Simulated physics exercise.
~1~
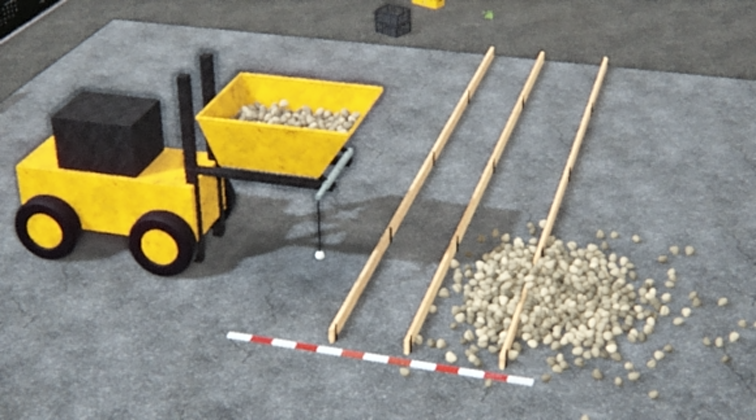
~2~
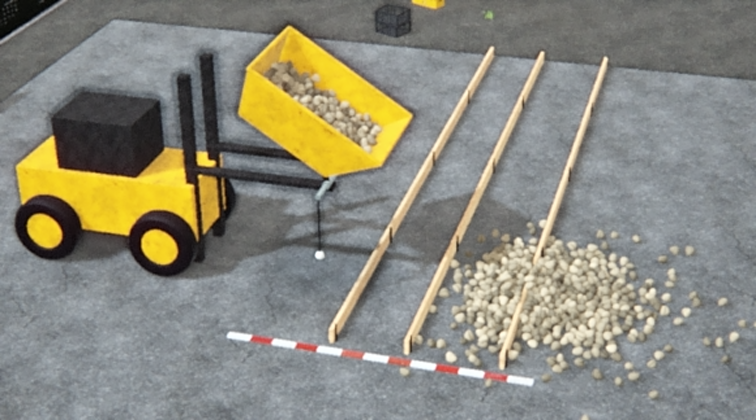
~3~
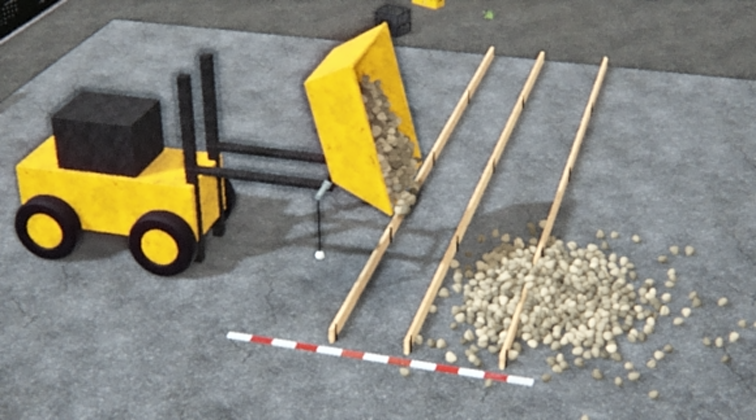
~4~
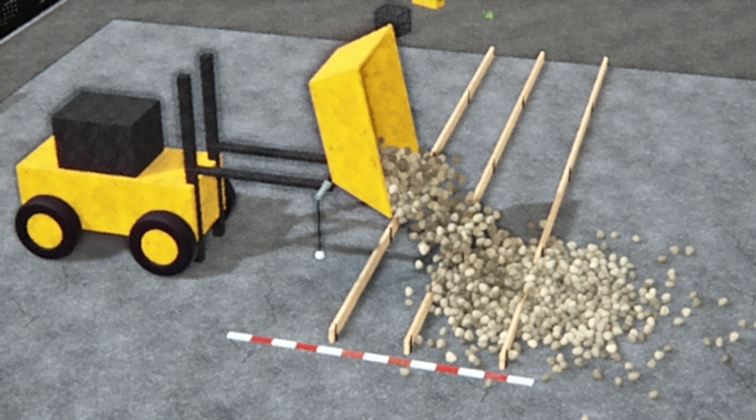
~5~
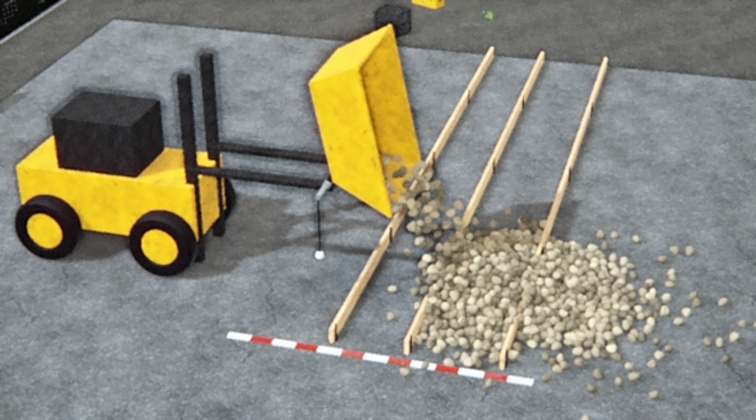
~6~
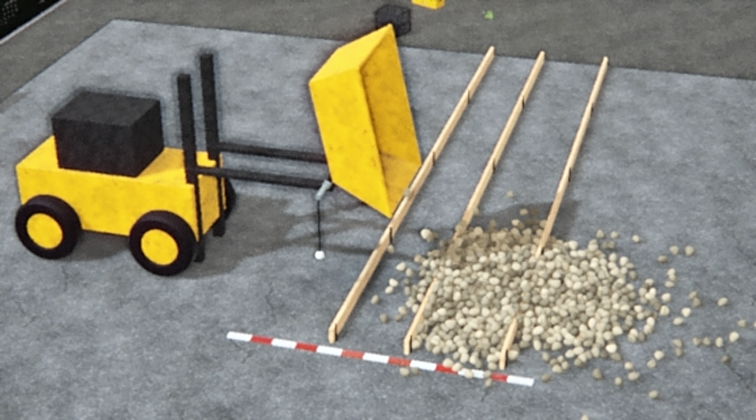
Yellow skip on a small forklift tipping steeply to the right, pouring pale stones over wooden planks onto an earlier heap until empty.
